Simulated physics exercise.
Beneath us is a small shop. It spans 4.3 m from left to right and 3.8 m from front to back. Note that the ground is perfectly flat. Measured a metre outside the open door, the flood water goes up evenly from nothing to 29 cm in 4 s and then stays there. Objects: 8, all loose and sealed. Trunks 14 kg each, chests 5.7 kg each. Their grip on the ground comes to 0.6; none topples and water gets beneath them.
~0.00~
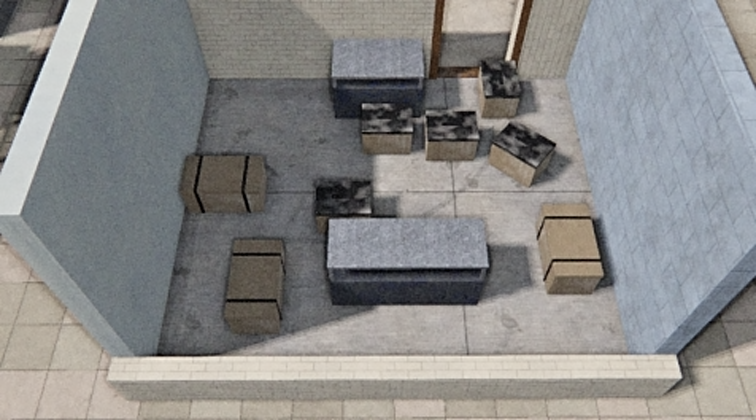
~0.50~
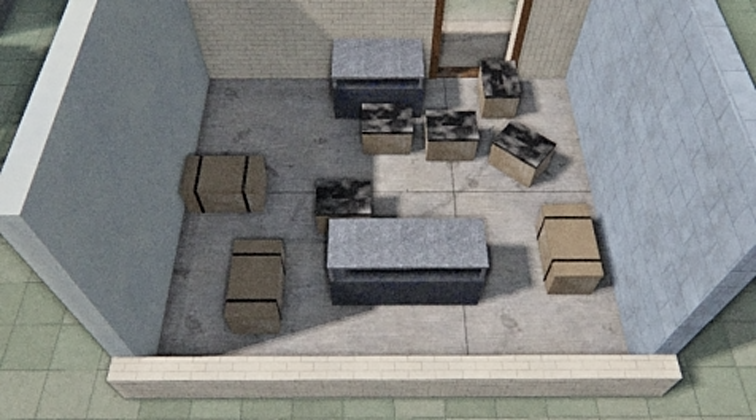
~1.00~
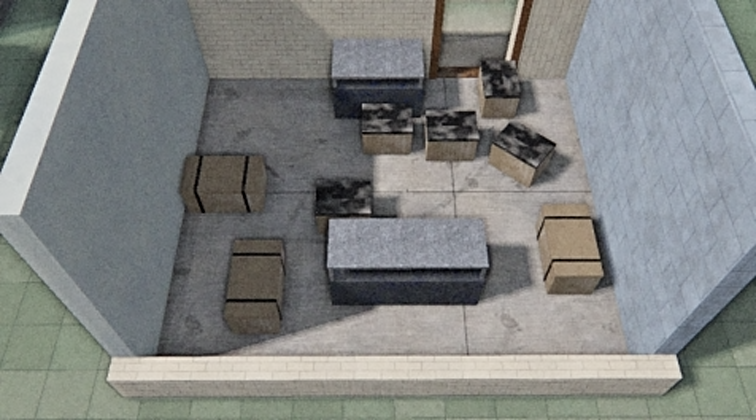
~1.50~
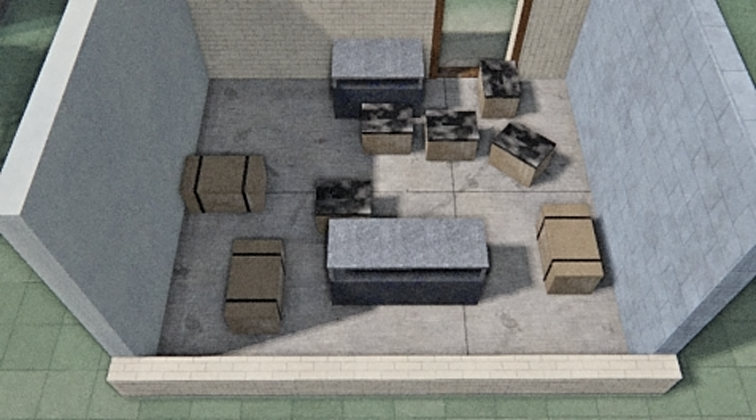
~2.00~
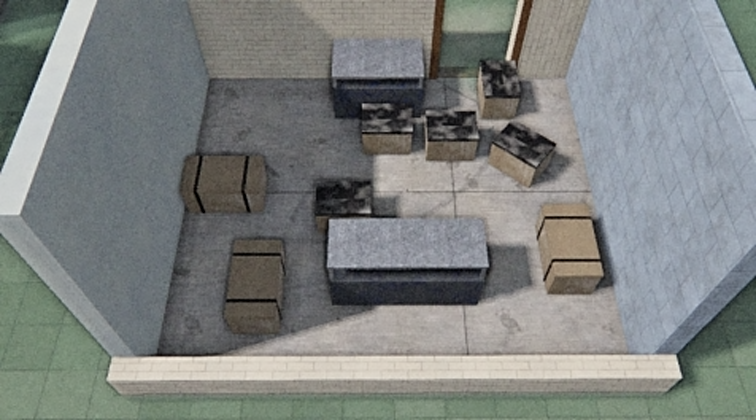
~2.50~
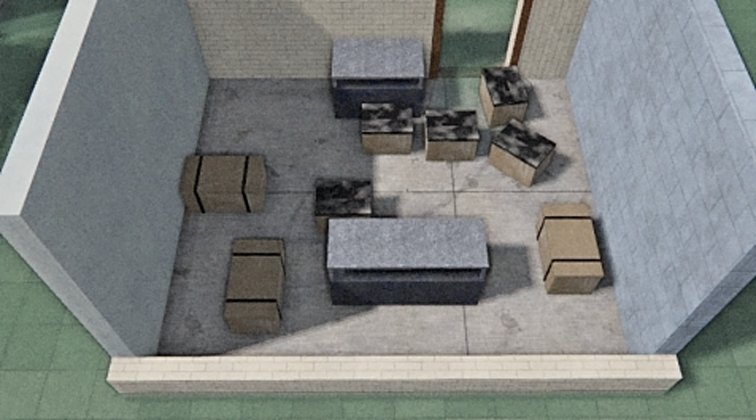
In a small walled shop with counters, crates and strapped boxes, greenish water spread over the paving outside, then began creeping in through the back doorway, and the crate nearest it shifted slightly.
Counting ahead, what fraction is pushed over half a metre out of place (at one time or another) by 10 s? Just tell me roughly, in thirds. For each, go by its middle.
The share moved is two out of three or more.
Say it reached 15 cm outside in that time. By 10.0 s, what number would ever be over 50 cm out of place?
So the tally would be 5.
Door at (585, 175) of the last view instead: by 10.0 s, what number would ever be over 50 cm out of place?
The count would be 6.
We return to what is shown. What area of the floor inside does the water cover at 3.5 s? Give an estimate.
Somewhere about 3.5 m2, give or take.
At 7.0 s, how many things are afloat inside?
Count: 4.
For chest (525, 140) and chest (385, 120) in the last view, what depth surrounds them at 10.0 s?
15 and 3 cm.
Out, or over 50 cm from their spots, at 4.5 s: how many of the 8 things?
The count is 3.
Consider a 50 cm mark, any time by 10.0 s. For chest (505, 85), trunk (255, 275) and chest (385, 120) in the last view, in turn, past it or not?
One by one: Above; above; below.
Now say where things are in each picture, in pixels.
A chest at (500, 78), on the bottom; a trunk at (254, 277) rests on the ground; 0.0 m2 under water; 0 of 8 have shifted, in the first frame.
A chest at (500, 78) rests on the ground; a trunk at (254, 277) rests on the ground; water covers 0.0 m2; 0 of 8 have shifted, in the second frame.
A chest at (500, 78) rests on the ground; a trunk at (254, 277), on the bottom; water covers 0.0 m2; 0 of 8 have shifted, in the third frame.
A chest at (500, 78) rests on the ground; a trunk at (254, 277) rests on the ground; 0.0 m2 under water; 0 of 8 have shifted, in the fourth frame.
A chest at (500, 78), on the bottom; a trunk at (254, 277) rests on the ground; 0.1 m2 under water; 0 of 8 have shifted, in the fifth frame.
A chest at (505, 84) rests on the ground, 12 cm from its start; a trunk at (254, 277), on the bottom; 0.8 m2 under water; 1 of 8 have shifted, in the sixth frame.
After 3.5 s 2 of 8 are over 50 cm from their spots; 1 afloat.
After 4.5 s 3 of 8 are over 50 cm from their spots; 3 afloat.
After 7.0 s 5 of 8 are over 50 cm from their spots; 4 afloat.
After 10.0 s 7 of 8 are over 50 cm from their spots, and 7 have been at some point; 7 afloat.
